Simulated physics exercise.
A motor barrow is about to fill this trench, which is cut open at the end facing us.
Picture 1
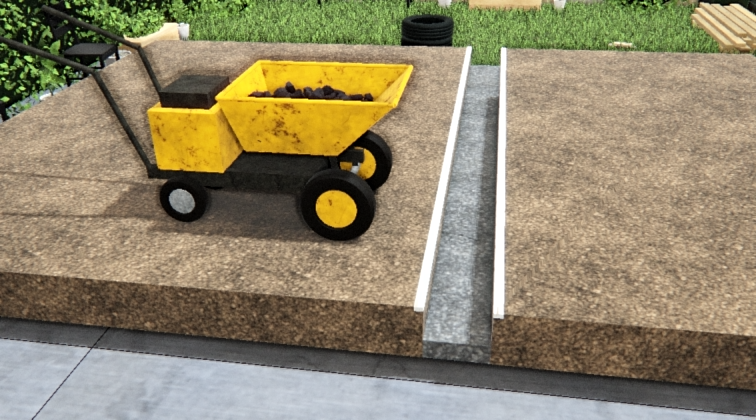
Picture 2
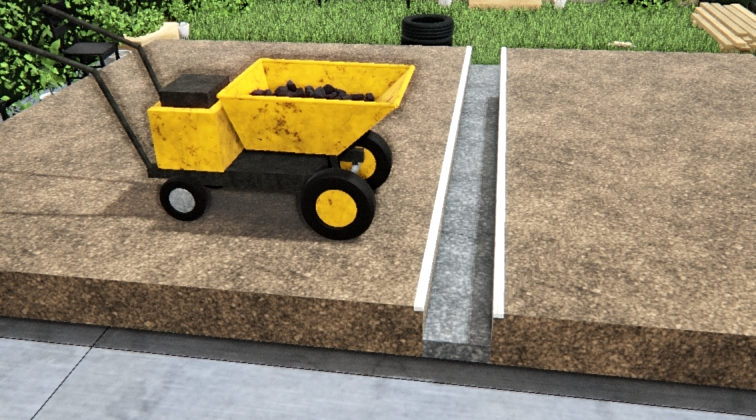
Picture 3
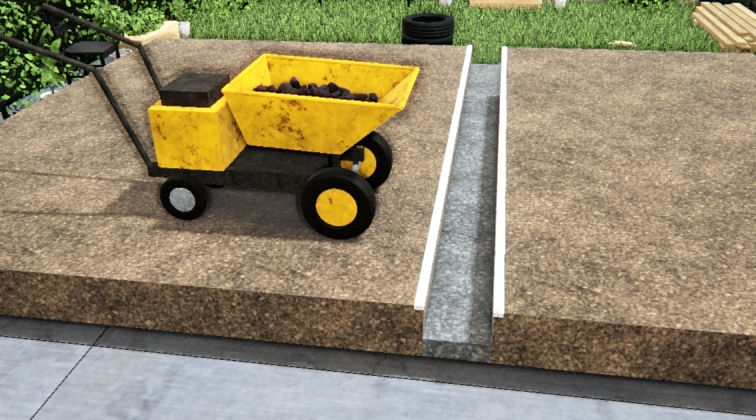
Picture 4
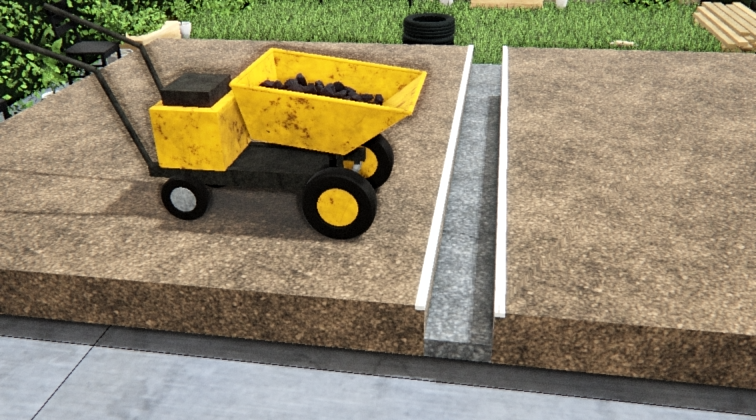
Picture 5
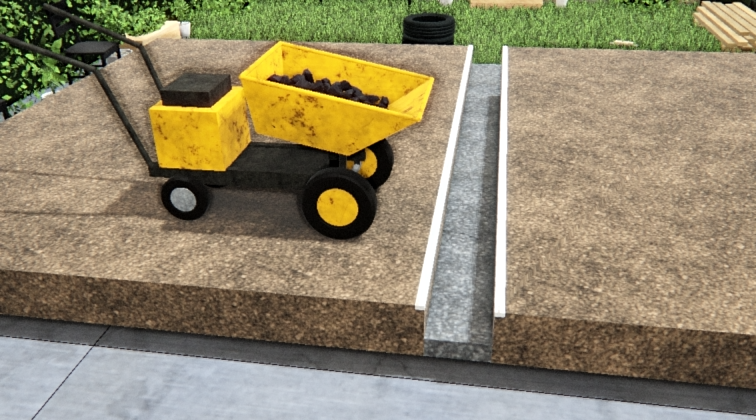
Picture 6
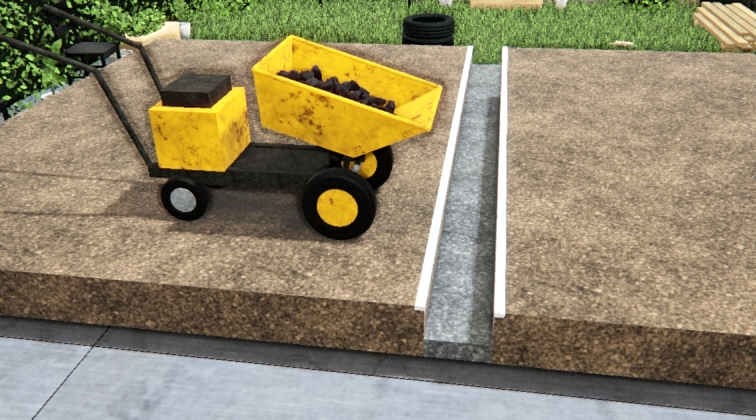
A yellow motor barrow tilts its skip of dark lumps toward the trench at right.
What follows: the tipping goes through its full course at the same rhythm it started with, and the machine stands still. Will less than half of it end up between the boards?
No, most of the load will go into the trench.
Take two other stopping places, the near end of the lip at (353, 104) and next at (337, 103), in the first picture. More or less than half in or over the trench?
With the lip at the first place the share is beyond one half; at the second place it is beyond one half.
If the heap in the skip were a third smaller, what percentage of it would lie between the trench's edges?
Estimated share: Near 100 in a hundred.
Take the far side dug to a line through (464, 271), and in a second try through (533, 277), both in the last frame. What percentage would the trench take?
You'd get 0 % in the first case and 100 % in the second.
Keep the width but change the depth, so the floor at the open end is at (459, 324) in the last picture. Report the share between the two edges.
Something like 50 %.
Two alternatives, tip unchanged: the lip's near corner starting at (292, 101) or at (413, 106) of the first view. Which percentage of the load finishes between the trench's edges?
20 % and 30 %.
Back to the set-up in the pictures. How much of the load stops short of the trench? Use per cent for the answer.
Roughly 0 in a hundred.
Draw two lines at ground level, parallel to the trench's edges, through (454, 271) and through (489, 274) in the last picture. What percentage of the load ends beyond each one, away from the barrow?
70 and 10 in a hundred.
Shortly afterwards, skip tipped steeply; the whole lot in the skip.
Next, skip tipped steeply; the bulk in the skip; a little in or heaped over the trench; only a few beyond it.
Some moments later, skip tipped right over; a little in the skip; the bulk in or heaped over the trench; a little beyond it.
In the end, skip tipped right over; a little in the skip; the bulk in or heaped over the trench; a little beyond it.
